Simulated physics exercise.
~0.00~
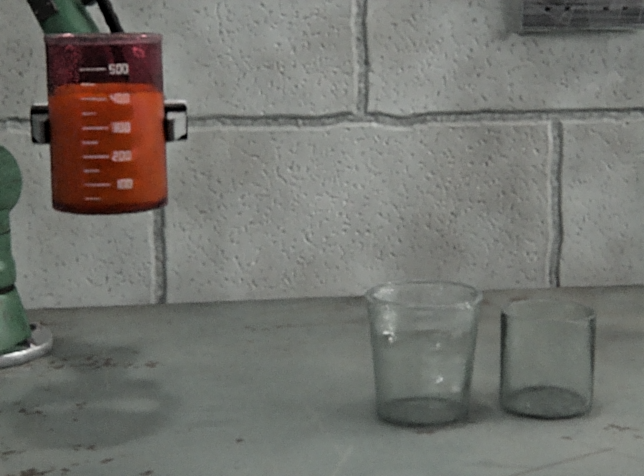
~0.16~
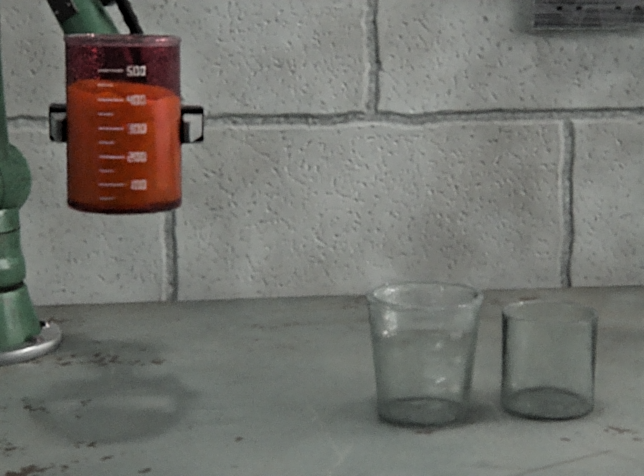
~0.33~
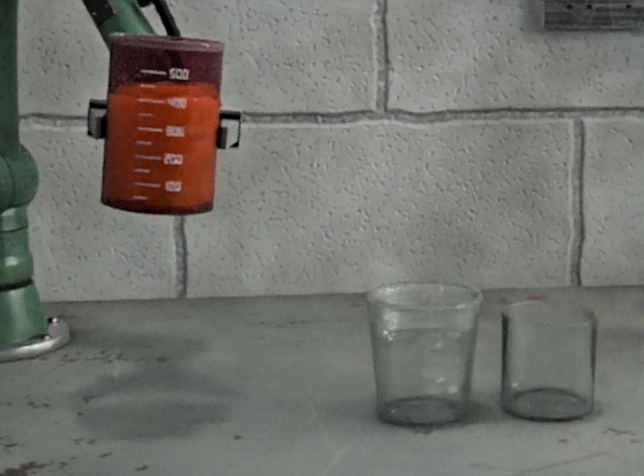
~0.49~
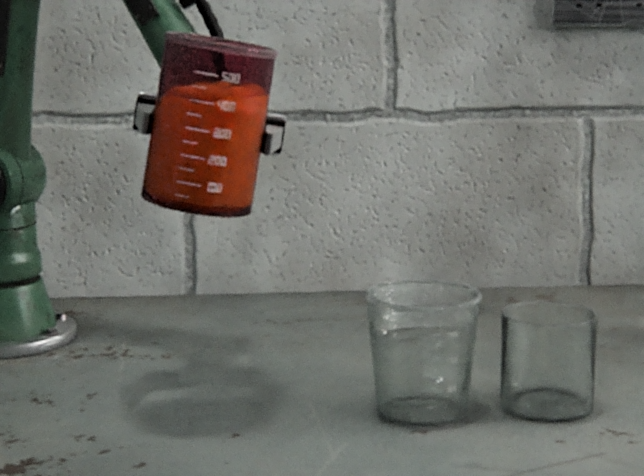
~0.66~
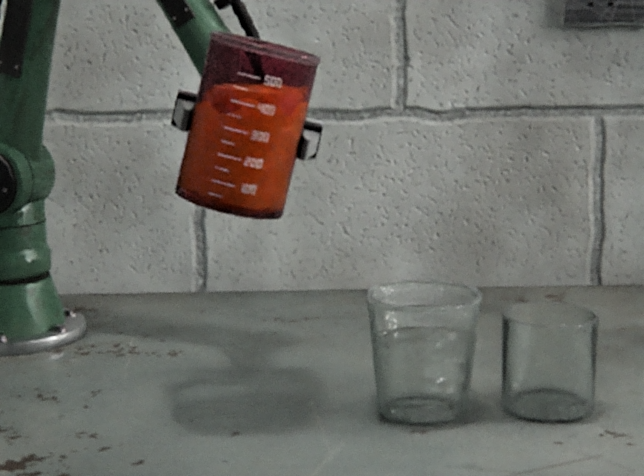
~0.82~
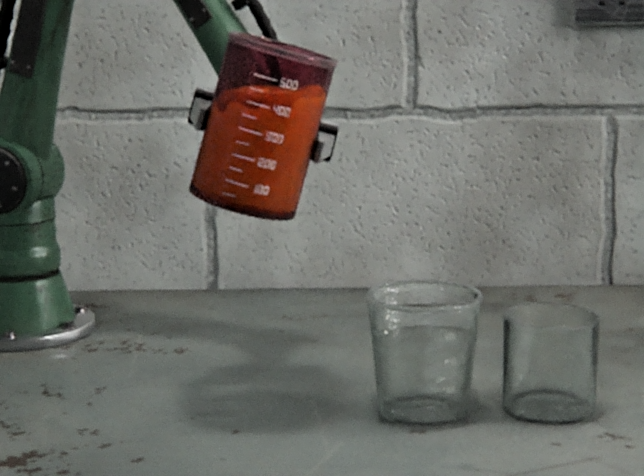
A green robot arm carries a beaker of orange-red liquid rightward, gradually tilting it.
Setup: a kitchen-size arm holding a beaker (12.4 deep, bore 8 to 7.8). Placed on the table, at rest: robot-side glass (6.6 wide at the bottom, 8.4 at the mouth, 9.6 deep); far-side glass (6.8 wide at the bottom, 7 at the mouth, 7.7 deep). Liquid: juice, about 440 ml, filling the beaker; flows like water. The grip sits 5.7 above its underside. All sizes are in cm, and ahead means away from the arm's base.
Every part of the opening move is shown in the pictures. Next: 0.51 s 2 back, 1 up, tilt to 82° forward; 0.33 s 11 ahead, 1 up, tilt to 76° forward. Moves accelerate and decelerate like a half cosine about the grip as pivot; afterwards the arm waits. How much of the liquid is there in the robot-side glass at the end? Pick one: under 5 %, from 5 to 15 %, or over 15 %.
Over 15 %.
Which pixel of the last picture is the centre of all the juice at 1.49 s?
(331, 186), about.
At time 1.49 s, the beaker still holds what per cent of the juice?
Roughly 75 per cent of the start remains.
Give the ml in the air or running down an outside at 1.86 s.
I'd put it near 160 ml.
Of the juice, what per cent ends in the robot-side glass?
I'd say somewhere near 20 in a hundred.
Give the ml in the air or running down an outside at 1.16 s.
It comes to close to 5 ml.
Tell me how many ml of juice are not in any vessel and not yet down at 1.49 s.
Around 20 ml at that moment.
After 1.16 s, tilted 65° forward, liquid up to 26 above the table; 440 ml in the beaker, 5 ml in the air or running down outside.
After 1.49 s, tilted 79° forward, liquid up to 27 above the table; 320 ml in the beaker, 100 ml in the robot-side glass, 20 ml in the air or running down outside.
After 1.86 s, tilted 76° forward, liquid up to 24 above the table; 140 ml in the beaker, 95 ml in the robot-side glass, 40 ml on the table or floor, 15 ml in the far-side glass, 155 ml in the air or running down outside.
After 2.66 s, tilted 76° forward, liquid up to 23 above the table; 190 ml on the table or floor, 125 ml in the beaker, 95 ml in the robot-side glass, 35 ml in the far-side glass.
At rest, 190 ml on the table or floor, 125 ml in the beaker, 95 ml in the robot-side glass, 35 ml in the far-side glass. That is 21 % in the robot-side glass.
